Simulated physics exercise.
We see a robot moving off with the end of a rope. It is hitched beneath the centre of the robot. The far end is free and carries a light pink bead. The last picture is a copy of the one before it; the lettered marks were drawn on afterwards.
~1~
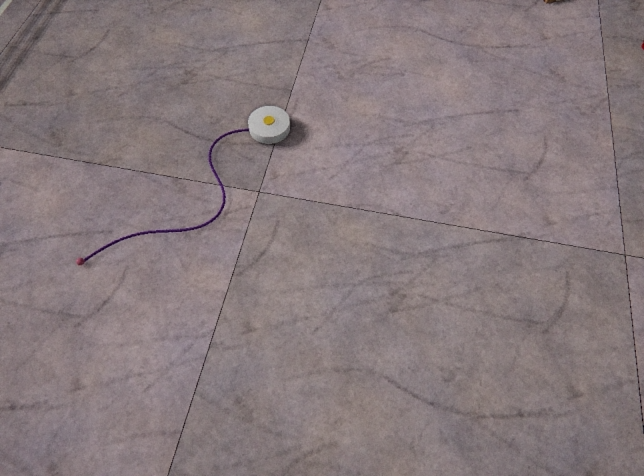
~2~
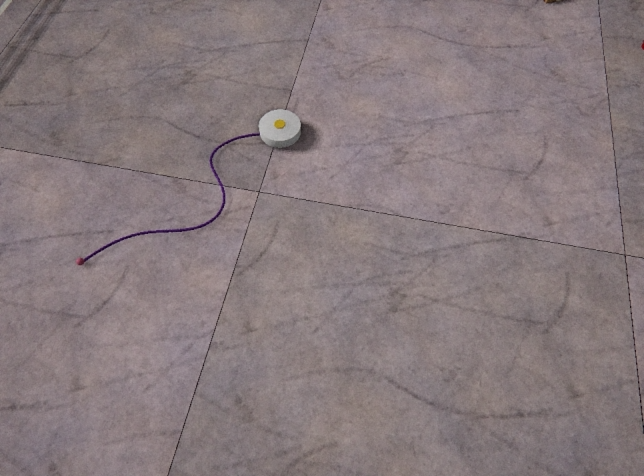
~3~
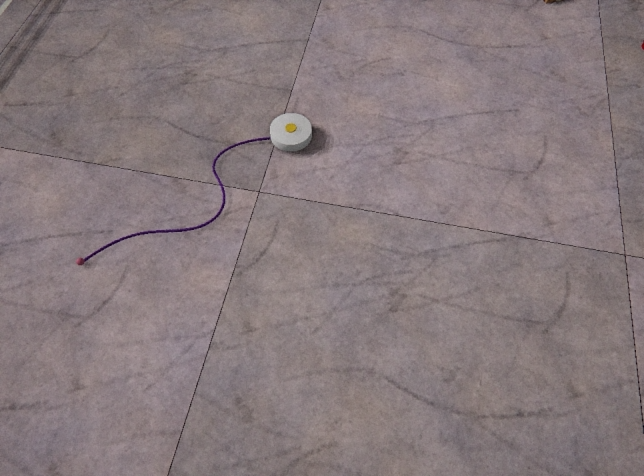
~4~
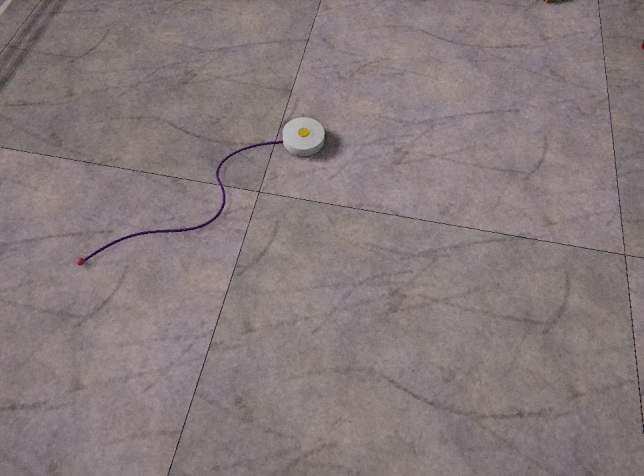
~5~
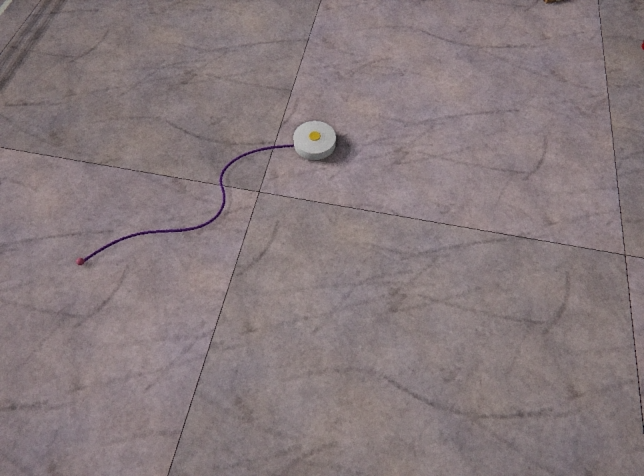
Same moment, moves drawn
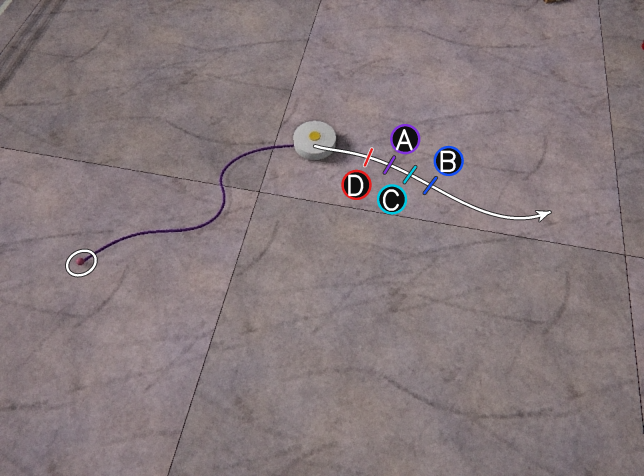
To begin with, a small round white robot with a yellow centre sits on a stone-tiled floor, a purple rope curving from it toward the lower left to a pinkish bead. The robot then moves steadily a short way right and slightly downward, drawing the nearby rope straighter while the beaded end stays still.
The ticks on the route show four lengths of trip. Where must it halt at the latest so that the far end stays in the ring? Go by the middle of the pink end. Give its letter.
As far as tick D.
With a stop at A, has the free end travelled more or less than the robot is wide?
Less.
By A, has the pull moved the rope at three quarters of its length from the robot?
Yes.
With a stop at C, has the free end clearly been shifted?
Yes.
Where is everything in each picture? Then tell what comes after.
The first frame shows robot (269, 126); free end (80, 262).
The second frame shows robot (280, 129); free end (80, 262).
The third frame shows robot (291, 133); free end (80, 262).
The fourth frame shows robot (304, 137); free end (80, 262).
The fifth frame shows robot (315, 141); free end (80, 262).
On the copy, A at (390, 165); B at (430, 185); C at (410, 175); D at (368, 157); the ring at (81, 263); the route from (315, 146) via (432, 186) to (550, 212).
On D. First, robot (333, 145), middle of the rope (222, 208), free end (80, 261).
Then, robot (352, 148), middle of the rope (222, 205), free end (80, 261).
Finally, robot (369, 152), middle of the rope (230, 200), free end (84, 259); the free end is still in its ring.
By contrast, A drags the free end to (101, 250); B drags the free end to (136, 236); C drags the free end to (118, 243).
